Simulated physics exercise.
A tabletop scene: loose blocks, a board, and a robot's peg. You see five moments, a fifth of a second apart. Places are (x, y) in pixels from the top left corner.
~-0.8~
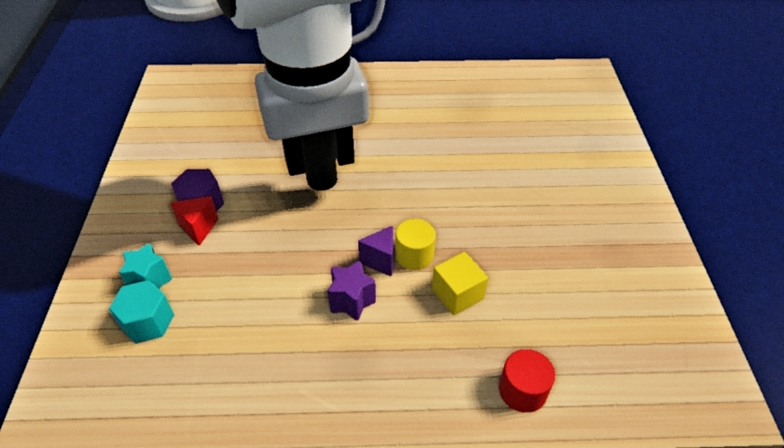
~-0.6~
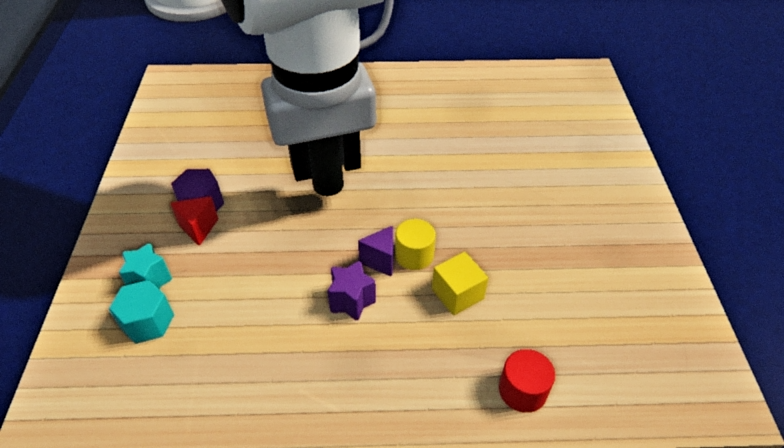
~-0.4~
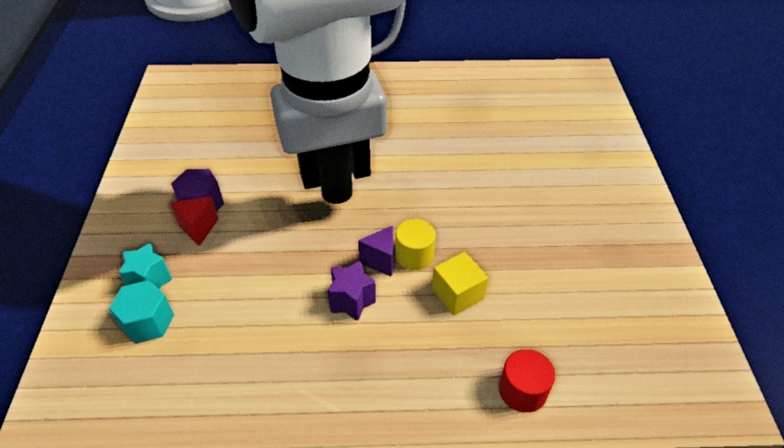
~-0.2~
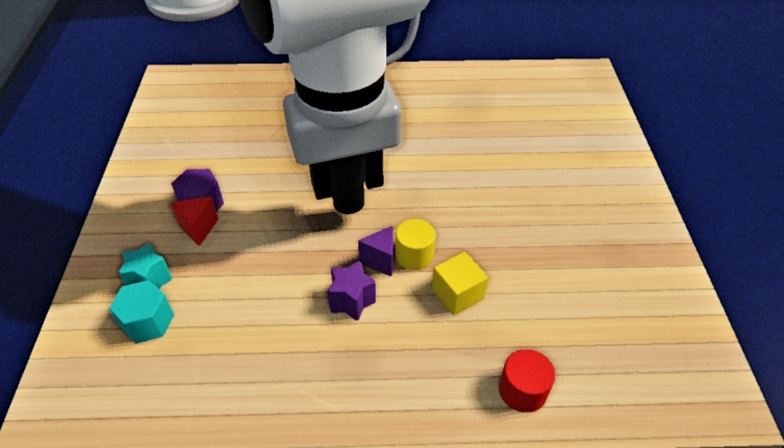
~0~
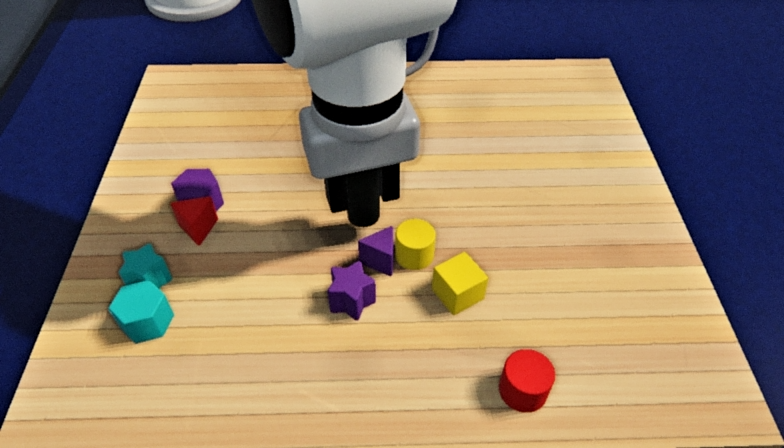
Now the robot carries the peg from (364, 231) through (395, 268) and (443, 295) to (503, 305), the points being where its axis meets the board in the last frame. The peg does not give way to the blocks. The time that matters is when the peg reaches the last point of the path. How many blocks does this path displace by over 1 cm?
My answer is three or more.
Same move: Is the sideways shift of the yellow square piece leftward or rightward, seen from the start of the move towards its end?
It gets pushed left.
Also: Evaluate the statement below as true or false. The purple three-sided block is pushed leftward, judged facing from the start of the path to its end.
Verdict: False.
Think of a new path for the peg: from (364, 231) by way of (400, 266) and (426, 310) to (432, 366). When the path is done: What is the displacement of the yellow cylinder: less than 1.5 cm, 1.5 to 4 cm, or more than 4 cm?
The yellow cylinder moves 1.5-4 cm.
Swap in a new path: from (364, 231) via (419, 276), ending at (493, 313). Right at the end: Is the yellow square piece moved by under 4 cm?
I'd say no.
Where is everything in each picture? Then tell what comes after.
Tip of the peg (322, 181), middles of tops, purple star block (350, 279), purple three-sided block (381, 240), yellow cylinder (416, 233), yellow square piece (461, 272), in the first frame.
Peg (328, 186), nothing pushed, in the second frame.
Peg (337, 193), nothing pushed, in the third frame.
Peg (349, 203), nothing pushed, in the fourth frame.
Peg (364, 216), purple star block (350, 279), purple three-sided block (381, 240), yellow cylinder (416, 233), yellow square piece (461, 272), in the fifth frame.
What follows on the original path. One third of the way, peg (396, 253); purple three-sided block (396, 271), turned 30° clockwise; yellow cylinder (432, 239).
Two thirds of the way, peg (445, 280); purple three-sided block (404, 284), turned 60° clockwise; yellow cylinder (447, 241); yellow square piece (492, 279), turned 15° anticlockwise.
At the end, peg (506, 291); purple star block unmoved; purple three-sided block (404, 284), turned 60° clockwise; yellow cylinder (447, 241); yellow square piece (547, 285), turned 55° anticlockwise.
